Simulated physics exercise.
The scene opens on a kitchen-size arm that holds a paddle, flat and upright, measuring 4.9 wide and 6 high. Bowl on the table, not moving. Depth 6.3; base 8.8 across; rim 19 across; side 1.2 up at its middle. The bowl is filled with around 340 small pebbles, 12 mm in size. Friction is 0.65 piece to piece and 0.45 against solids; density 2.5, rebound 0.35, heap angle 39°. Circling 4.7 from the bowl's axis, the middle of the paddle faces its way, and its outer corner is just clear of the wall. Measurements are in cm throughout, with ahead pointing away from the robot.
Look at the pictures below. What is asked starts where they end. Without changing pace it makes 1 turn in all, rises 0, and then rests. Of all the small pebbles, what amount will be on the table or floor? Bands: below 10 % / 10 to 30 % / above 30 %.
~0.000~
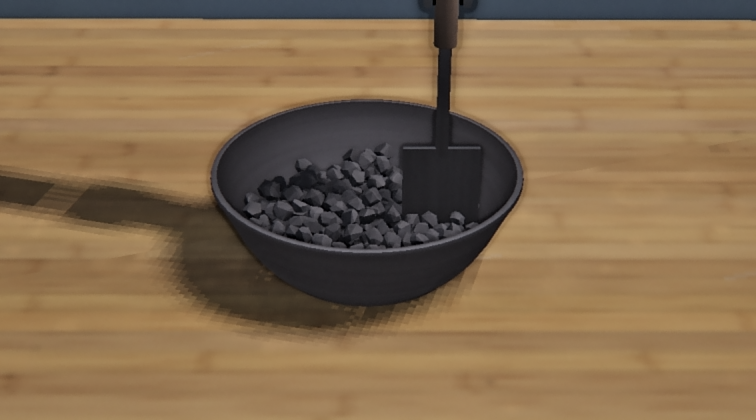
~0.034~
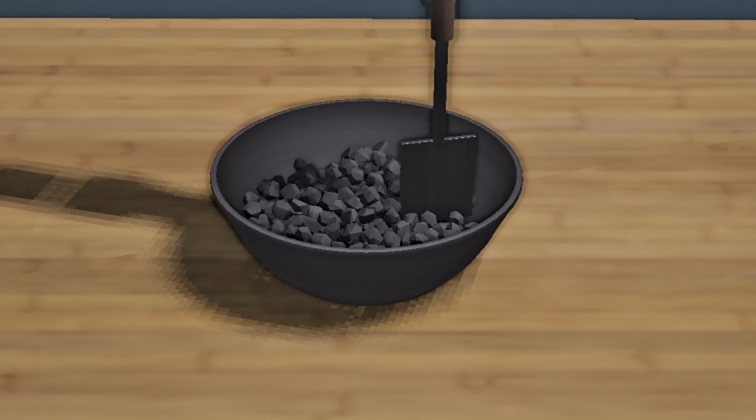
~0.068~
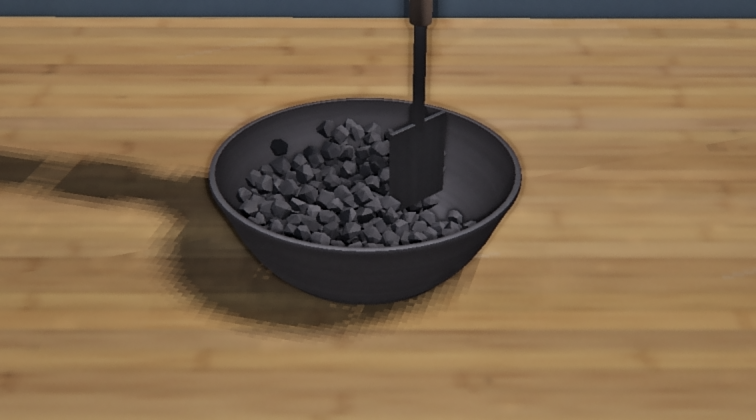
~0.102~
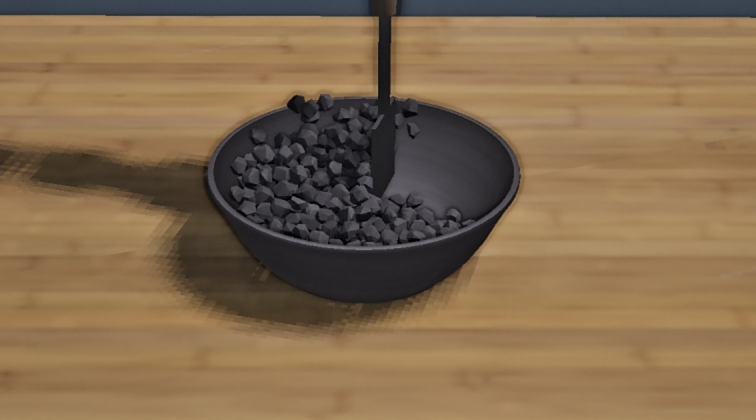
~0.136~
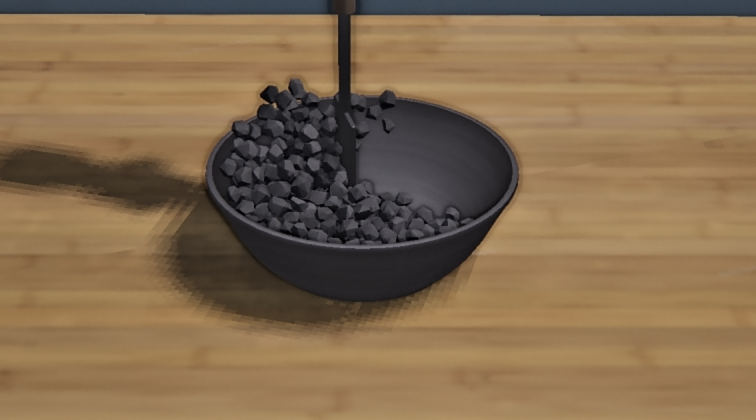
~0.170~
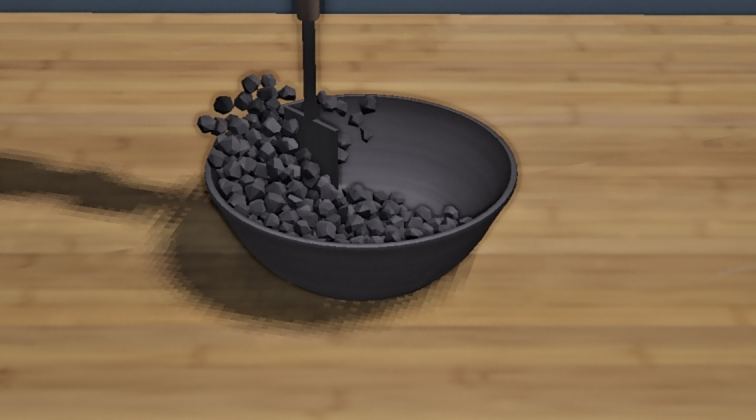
Above 30 %.
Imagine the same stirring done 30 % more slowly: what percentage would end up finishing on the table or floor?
Estimated share: About 25 per cent.
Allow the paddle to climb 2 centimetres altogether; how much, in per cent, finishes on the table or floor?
25 per cent, roughly.
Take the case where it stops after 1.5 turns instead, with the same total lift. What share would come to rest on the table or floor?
55 %.
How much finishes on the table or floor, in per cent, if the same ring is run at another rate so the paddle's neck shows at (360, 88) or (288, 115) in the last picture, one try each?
Roughly 20 and 45 percent, in that order.
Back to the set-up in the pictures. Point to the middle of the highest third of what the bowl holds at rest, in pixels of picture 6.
Somewhere close to (405, 159).
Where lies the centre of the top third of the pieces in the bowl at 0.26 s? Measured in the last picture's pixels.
About (316, 220) in the last picture.
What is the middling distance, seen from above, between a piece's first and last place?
Somewhere around 11 centimetres.
By 0.26 s, 218° round, highest piece 10 above the table; 299 in the bowl, 5 on the table or floor, 34 in flight or on the tool.
By 0.35 s, 301° round, highest piece 10 above the table; 256 in the bowl, 38 on the table or floor, 44 in flight or on the tool.
By 0.60 s, 0° round, highest piece 7 above the table; 208 in the bowl, 130 on the table or floor.
By 1.30 s, 0° round, highest piece 6 above the table; 208 in the bowl, 130 on the table or floor.
Final count, 208 in the bowl, 130 on the table or floor. That is 38 % on the table or floor.
